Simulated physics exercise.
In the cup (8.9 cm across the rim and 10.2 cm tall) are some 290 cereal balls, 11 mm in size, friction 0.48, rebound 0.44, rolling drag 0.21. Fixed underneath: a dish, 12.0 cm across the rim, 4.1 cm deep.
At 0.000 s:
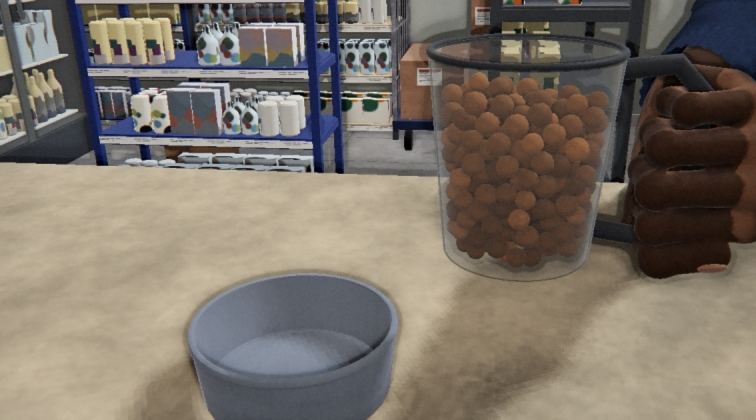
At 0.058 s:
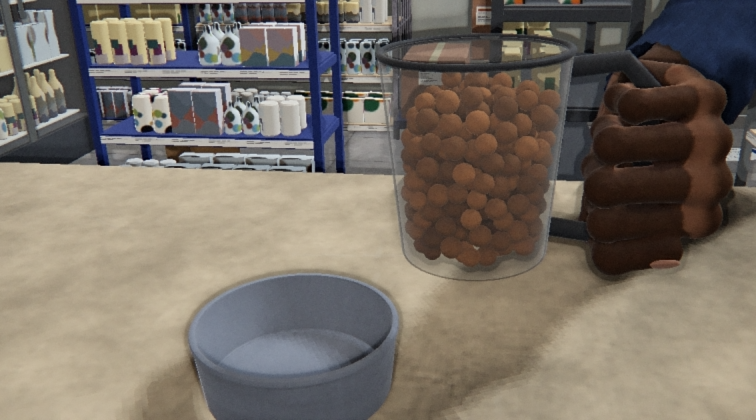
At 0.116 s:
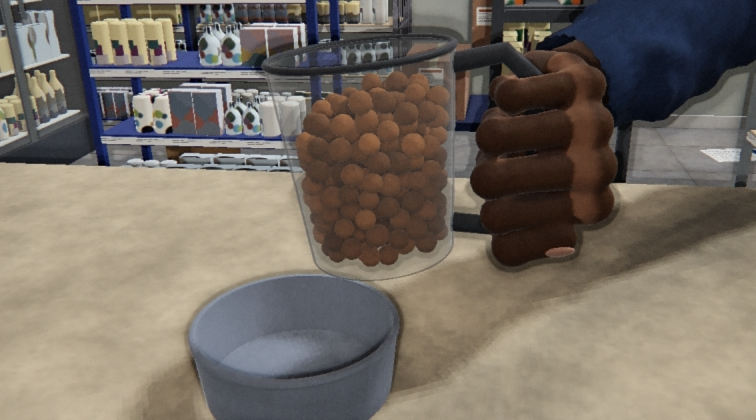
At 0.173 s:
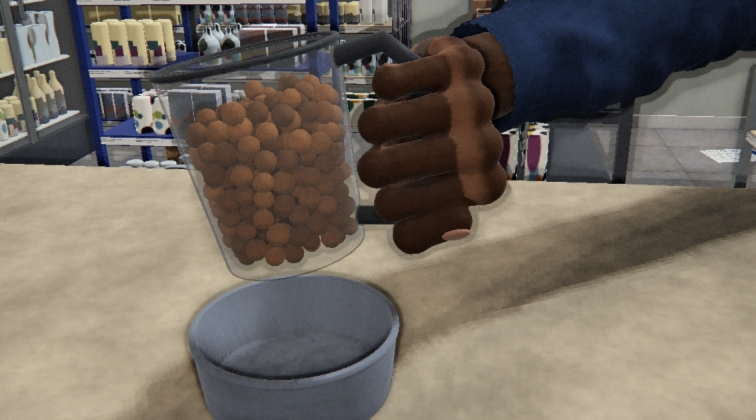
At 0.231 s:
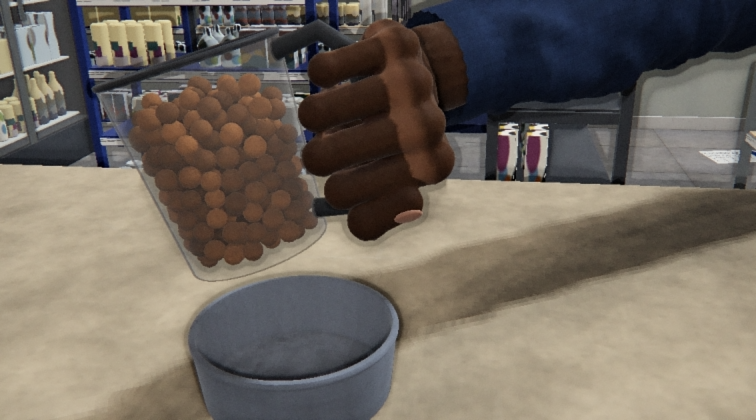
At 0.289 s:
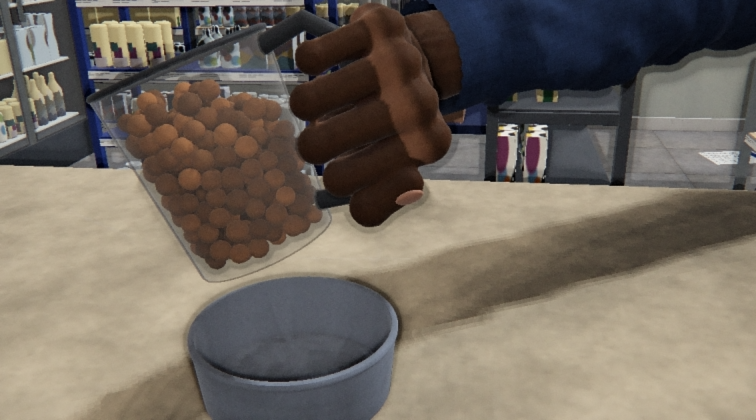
Clear cup of brown cereal balls moving left across a counter in a gloved-looking brown hand, tilting leftward above a grey dish.
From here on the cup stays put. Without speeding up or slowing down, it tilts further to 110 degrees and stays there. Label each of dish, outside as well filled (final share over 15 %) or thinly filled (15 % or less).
Dish: Thinly filled, outside: Well filled.
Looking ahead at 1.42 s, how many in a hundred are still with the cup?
50 percent, roughly.
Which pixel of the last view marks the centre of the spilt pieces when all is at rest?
Spill centre, last view: Roughly (105, 388).
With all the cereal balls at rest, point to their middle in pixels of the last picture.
Near (105, 388).
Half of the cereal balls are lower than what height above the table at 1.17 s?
Around 14 cm above the table.
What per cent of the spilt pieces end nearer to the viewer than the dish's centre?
Share of spill: Approx. 70 in a hundred.
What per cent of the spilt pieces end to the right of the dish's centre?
About 0 per cent.
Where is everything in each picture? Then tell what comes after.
Cup at (523, 104); tilt 0 degrees; moved 0.0 cm; lip at (432, 49); top of the load at (499, 89); dish at (294, 320), in the first picture.
Cup at (474, 104); tilt 1 degrees; moved 2.3 cm; lip at (382, 52); top of the load at (489, 87), in the second picture.
Cup at (366, 104); tilt 5 degrees; moved 7.4 cm; low side left; lip at (272, 60); top of the load at (390, 87), in the third picture.
Cup at (257, 100); tilt 11 degrees; moved 12.5 cm; low side left; lip at (165, 71); top of the load at (254, 90), in the fourth picture.
Cup at (202, 95); tilt 16 degrees; moved 14.8 cm; low side left; lip at (113, 83); top of the load at (229, 90), in the fifth picture.
Cup at (193, 93); tilt 22 degrees; moved 14.8 cm; low side left; lip at (108, 94); top of the load at (154, 101); dish at (294, 323). It turns about 95 degrees a second, in the sixth picture.
After 0.63 s, tilt 54 degrees; cup 100 %; middle of all pieces near (230, 169).
After 0.91 s, tilt 81 degrees; cup 100 %; middle of all pieces near (230, 166).
Then, at 1.17 s, tilt 106 degrees; cup 95 %, in the air 5 %; middle of all pieces near (220, 181).
After 1.42 s, tilt 110 degrees; outside 35 %, cup 50 %, in the air 15 %; middle of all pieces near (167, 276).
At rest (2.7 s), outside 100 %, cup 0 %, dish 0 %.
